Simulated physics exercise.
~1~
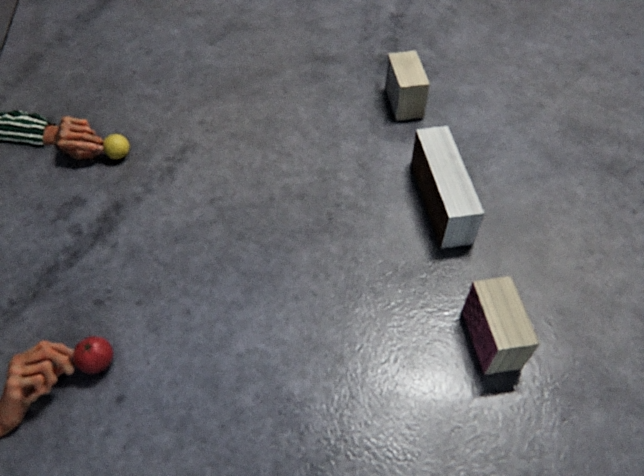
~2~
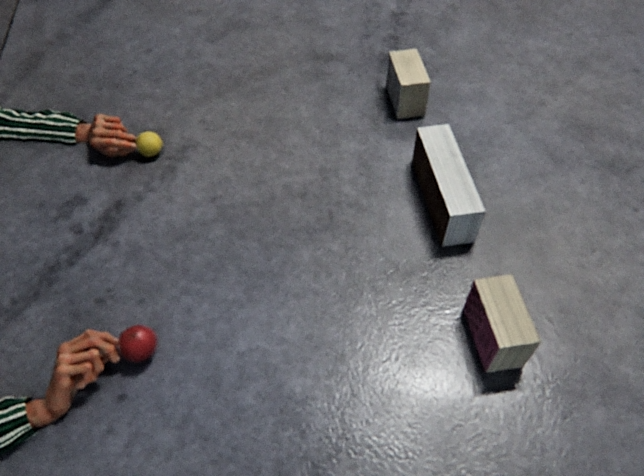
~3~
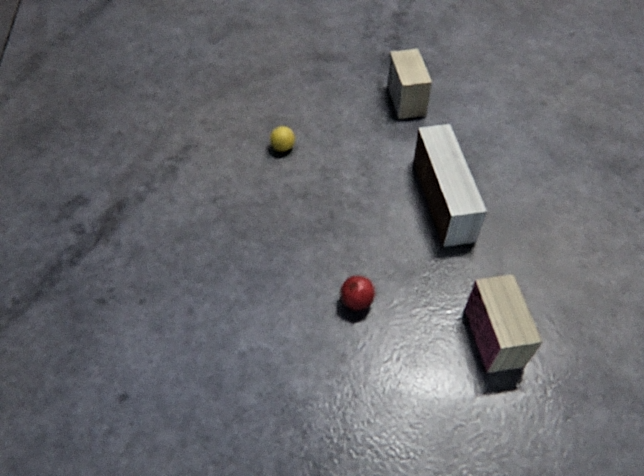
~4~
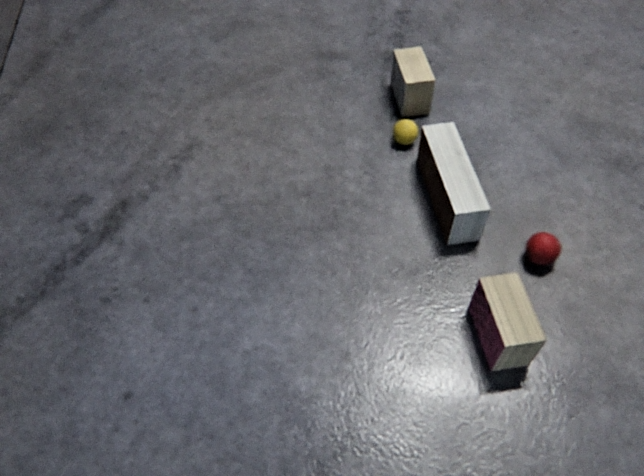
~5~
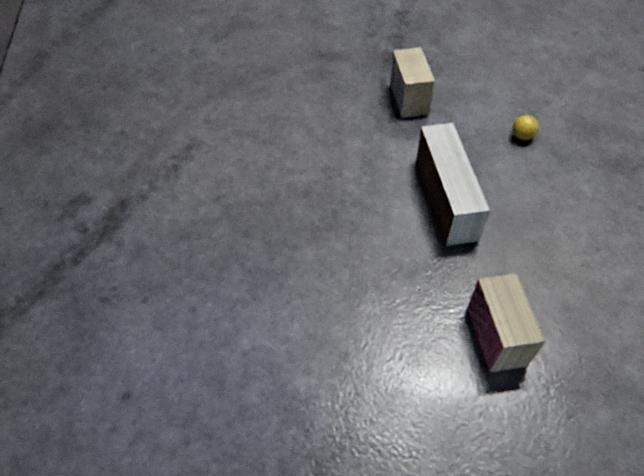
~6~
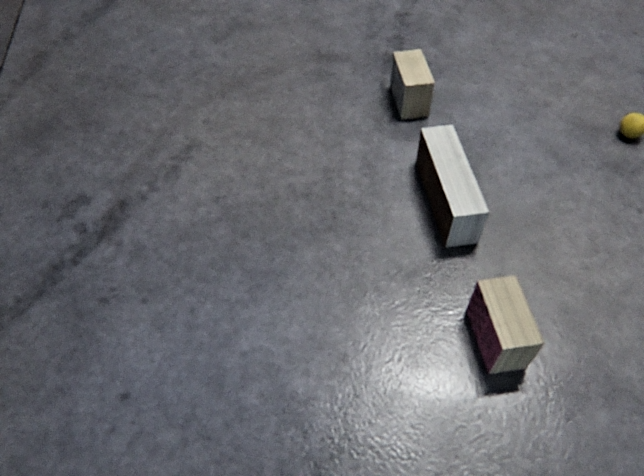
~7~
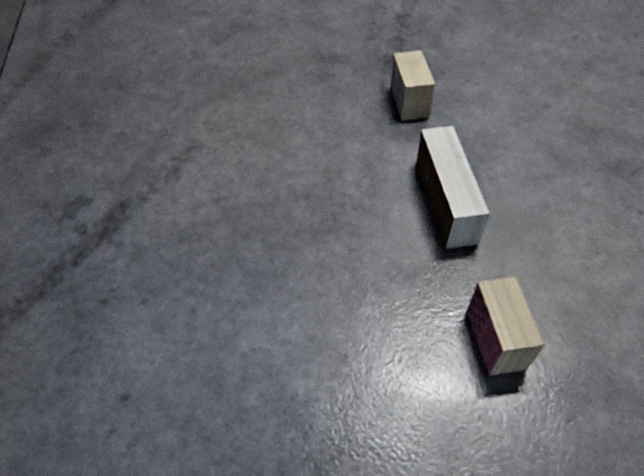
A small red ball, perhaps a tomato, and a yellow ball like a lemon start under two hands at the left of a grey, marbled surface seen from above at a slant. To the right, three upright blocks with pale tops stand in a slanting row with narrow gaps between them. The hands push both balls rightward, let go and leave the view. The red one rolls ahead, slipping between the middle and nearest blocks, while the yellow one reaches the far gap. Red leaves the view first, then yellow passes through and rolls out at the right, leaving the blocks standing.
